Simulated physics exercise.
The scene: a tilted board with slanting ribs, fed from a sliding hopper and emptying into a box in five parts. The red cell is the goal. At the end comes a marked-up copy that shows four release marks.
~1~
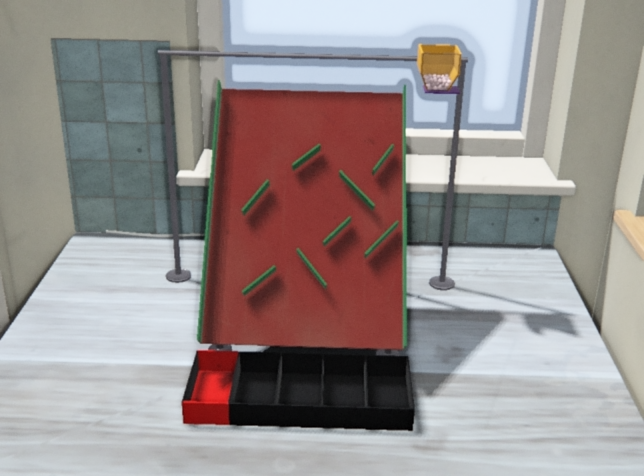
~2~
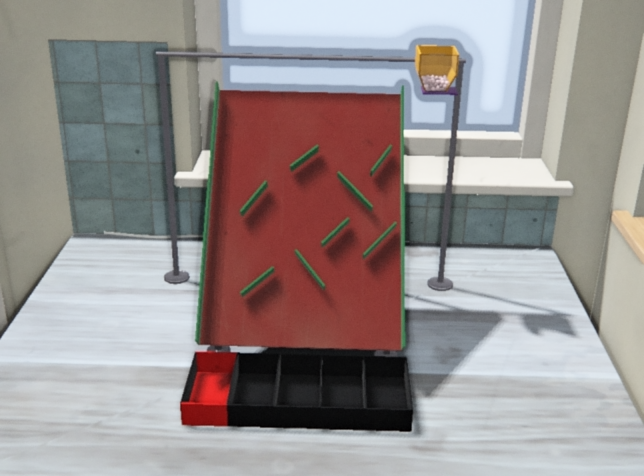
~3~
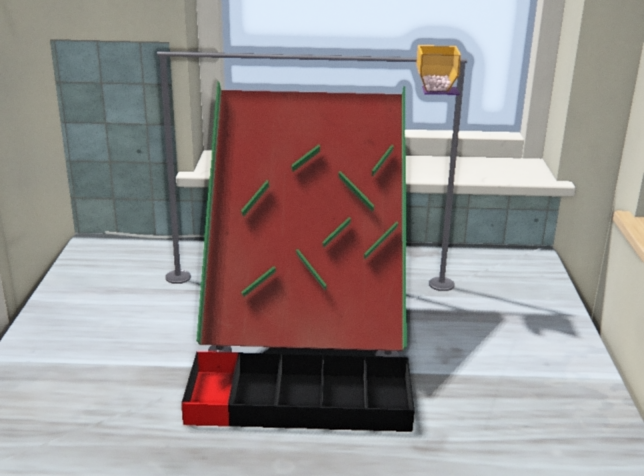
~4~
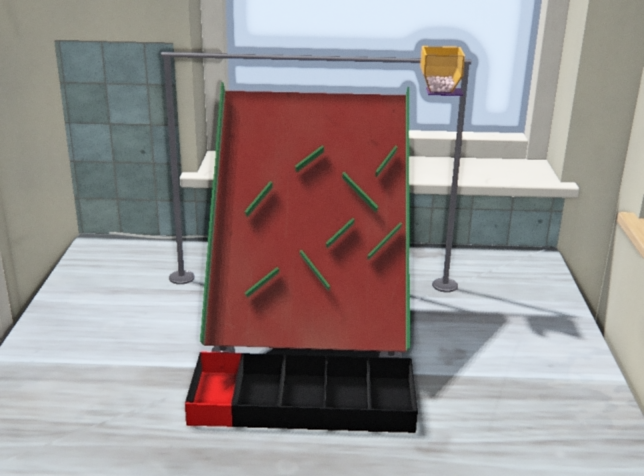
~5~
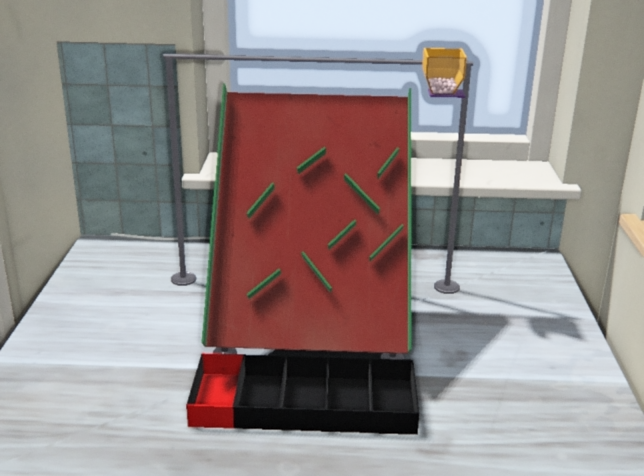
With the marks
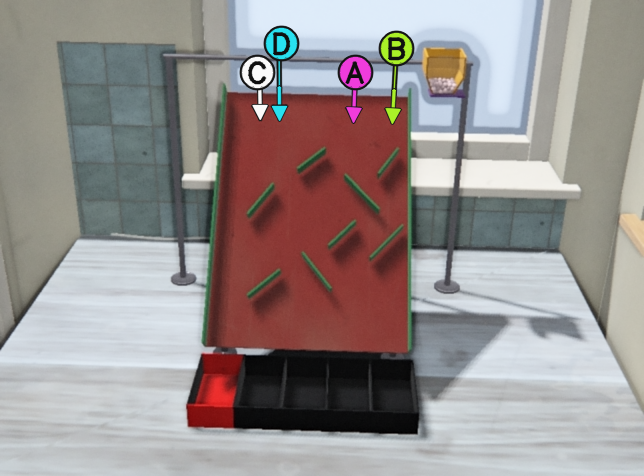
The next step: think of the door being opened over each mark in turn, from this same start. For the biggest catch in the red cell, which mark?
Take C.
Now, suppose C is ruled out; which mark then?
D it is.
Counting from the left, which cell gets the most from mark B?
It is the third one.
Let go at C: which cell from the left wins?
The first from the left.
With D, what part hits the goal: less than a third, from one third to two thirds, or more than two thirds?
Mark D gives from one third to two thirds.
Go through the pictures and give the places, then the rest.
The first frame shows hopper at (437, 81), sugar pearls, door shut.
The second frame shows ribs (290, 166) to (318, 145), (372, 171) to (391, 145), (240, 212) to (266, 181).
The third frame shows ribs (339, 172) to (374, 207), (323, 243) to (350, 218), (365, 255) to (398, 222).
The fourth frame shows ribs (245, 294) to (278, 268), (301, 250) to (329, 287).
The fifth frame shows red cell at (210, 415), number 1 of 5 from the left.
On the marked copy, mark A meets the board at (353, 117); mark B meets the board at (392, 118); mark C meets the board at (260, 114); mark D meets the board at (279, 115).
With A, a small part in the red cell, about two thirds in other cells, about a quarter outside the box.
With B, none in the red cell, most in other cells, about a quarter outside the box.
With C, about two thirds in the red cell, a small part in other cells, about a quarter outside the box.
With D, about half in the red cell, a small part in other cells, about a third outside the box.
